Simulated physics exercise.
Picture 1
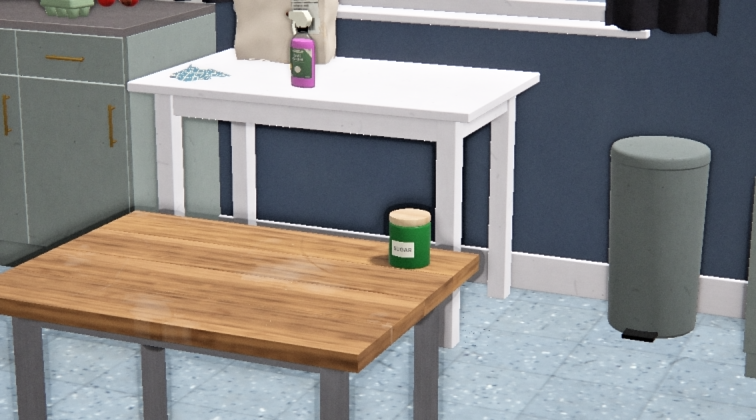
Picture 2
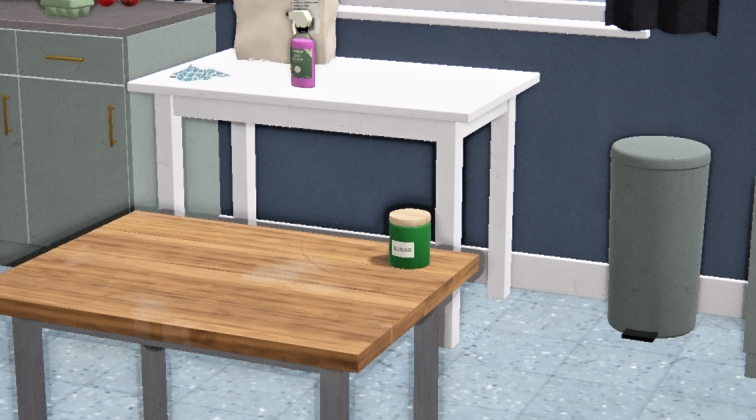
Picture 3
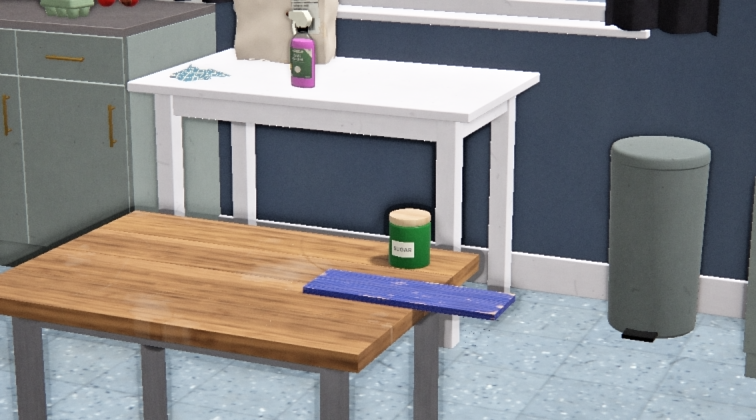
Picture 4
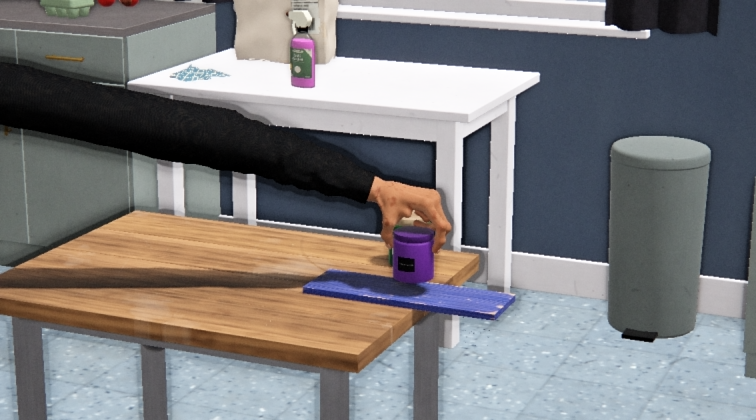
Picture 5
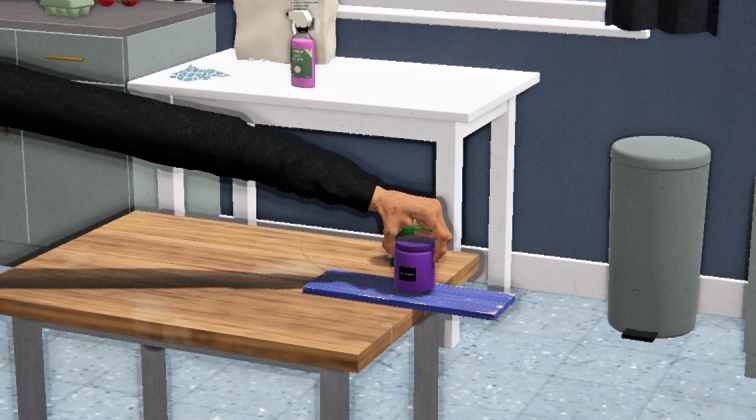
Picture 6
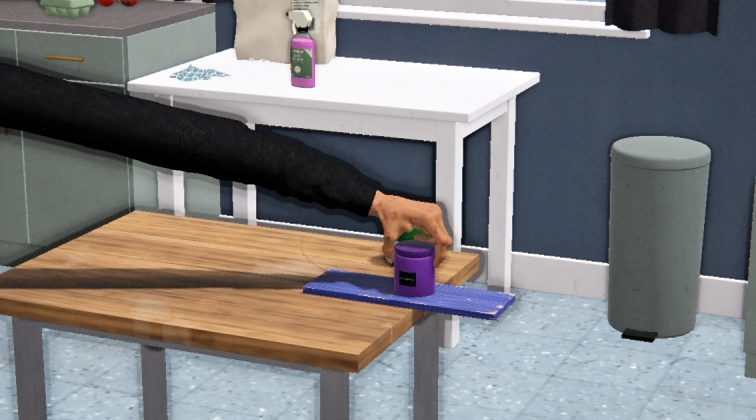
In a kitchen, a blue board appears on a wooden table and a hand lowers a purple jar onto it.
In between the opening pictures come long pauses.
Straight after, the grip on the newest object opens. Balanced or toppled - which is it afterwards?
Remains on the table.
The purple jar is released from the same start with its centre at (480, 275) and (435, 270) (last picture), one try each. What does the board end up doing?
It falls the first time and remains balanced the second time.
Then, 0.30 s after the last picture, nothing has stirred.
Then, 0.70 s after the last picture, purple jar resting near (415, 268).
At rest, all 3 in place. Seen from the same camera at the end, purple jar near (415, 268). The board holds.
